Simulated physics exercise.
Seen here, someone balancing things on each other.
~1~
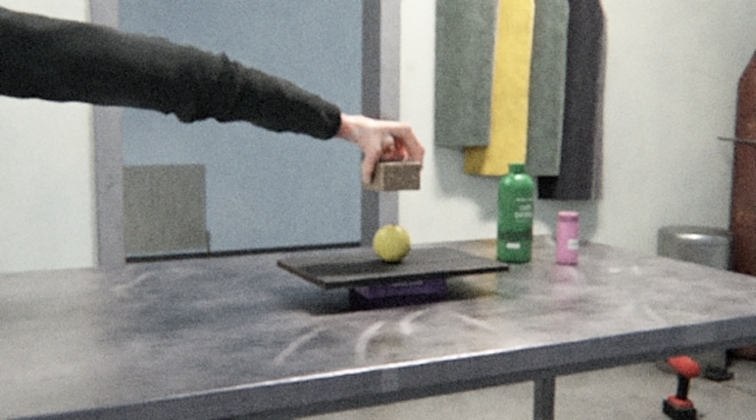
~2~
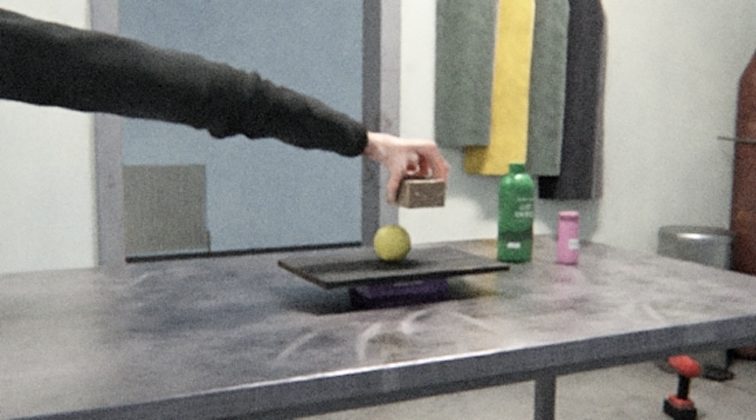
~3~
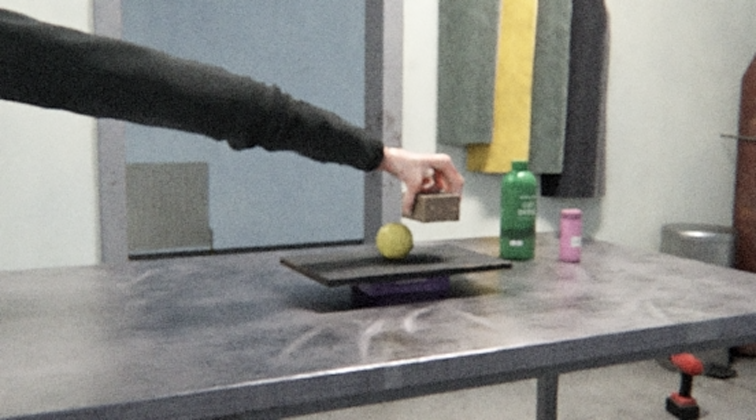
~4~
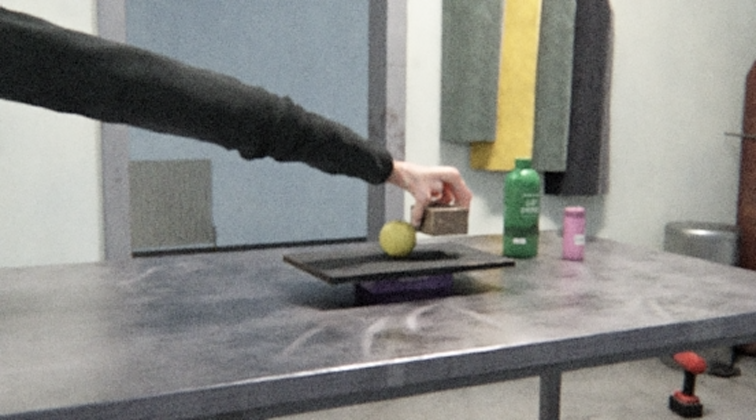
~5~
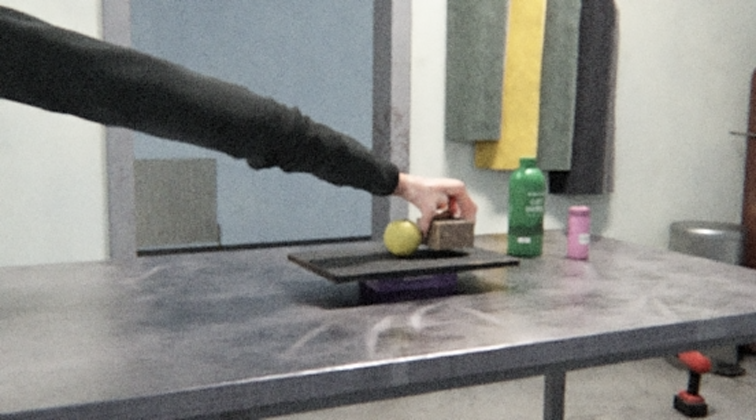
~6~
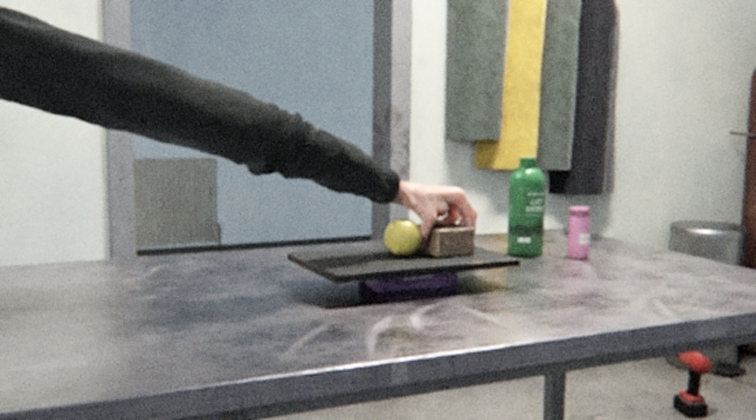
A hand in a dark sleeve holds a brown block above a black board where a yellow apple sits, then carries it right and downward. The block descends past the apple until it is on the board just to the apple's right, with the fingers still on it.
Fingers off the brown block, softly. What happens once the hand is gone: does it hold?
As it turns out, it holds.
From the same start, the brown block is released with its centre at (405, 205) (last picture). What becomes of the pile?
Then it comes apart.
Then, 0.60 s past the last view, nothing moves.
Then, 1.60 s past the last view, brown block resting near (445, 240).
Finally, all 6 still in place. Final places as the last picture's camera would see them, brown block near (445, 240). The pile keeps its balance.
